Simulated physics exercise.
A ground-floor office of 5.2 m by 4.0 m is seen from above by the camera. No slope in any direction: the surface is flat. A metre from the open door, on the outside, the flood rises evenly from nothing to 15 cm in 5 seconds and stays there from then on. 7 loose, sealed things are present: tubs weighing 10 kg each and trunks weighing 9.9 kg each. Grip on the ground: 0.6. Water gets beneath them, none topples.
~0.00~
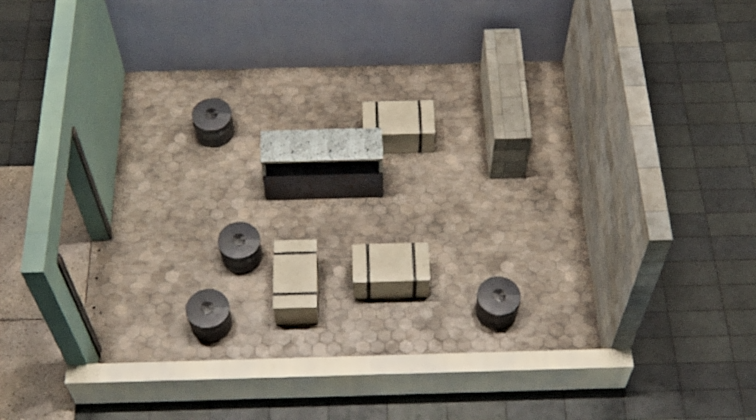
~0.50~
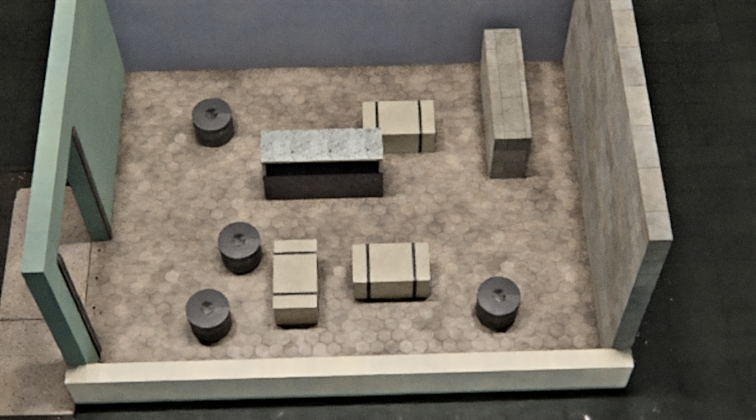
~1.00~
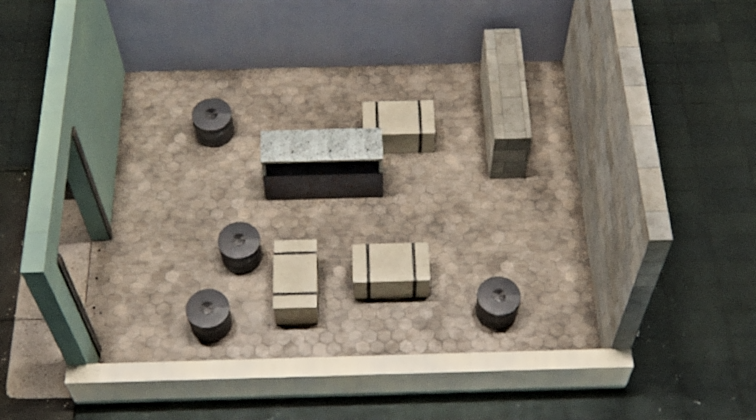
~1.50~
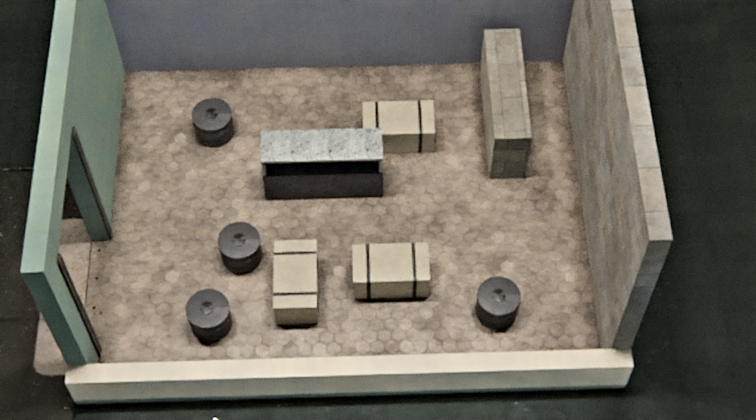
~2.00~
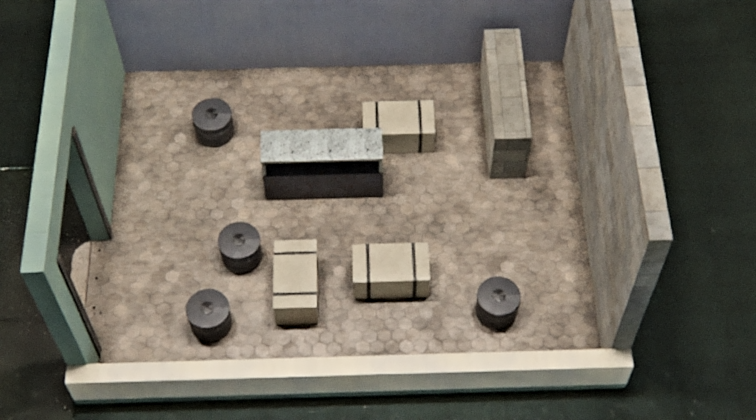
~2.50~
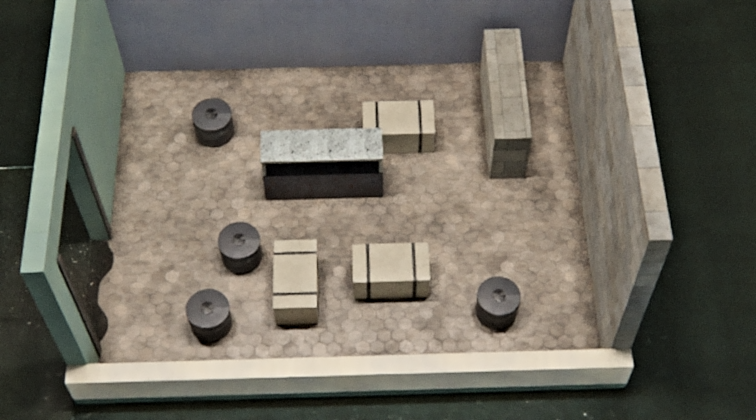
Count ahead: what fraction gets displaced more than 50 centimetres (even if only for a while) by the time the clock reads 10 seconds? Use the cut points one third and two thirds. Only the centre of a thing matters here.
It falls from one third to two thirds.
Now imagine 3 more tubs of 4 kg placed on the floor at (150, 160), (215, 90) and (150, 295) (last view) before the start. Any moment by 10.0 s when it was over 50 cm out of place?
In turn: Under, less, past it.
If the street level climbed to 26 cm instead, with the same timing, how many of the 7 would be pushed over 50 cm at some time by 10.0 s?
With that change, 5 of them.
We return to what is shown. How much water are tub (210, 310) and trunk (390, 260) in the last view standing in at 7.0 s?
First about 6 cm, second about 2 cm.
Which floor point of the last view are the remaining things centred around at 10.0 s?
I'd put it close to (396, 230) in the last view.
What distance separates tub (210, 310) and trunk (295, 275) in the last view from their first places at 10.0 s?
In that order: 200 cm, 150 cm.
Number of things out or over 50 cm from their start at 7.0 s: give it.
By my tally, 1.
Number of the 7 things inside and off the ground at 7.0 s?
Just then, the number is 1.
After 3.5 s 0 of 7 are over 50 cm from their spots; 0 afloat.
After 4.5 s 0 of 7 are over 50 cm from their spots; 0 afloat.
After 7.0 s 1 of 7 are over 50 cm from their spots; 1 afloat.
After 10.0 s 4 of 7 are over 50 cm from their spots, and 4 have been at some point; 1 afloat.
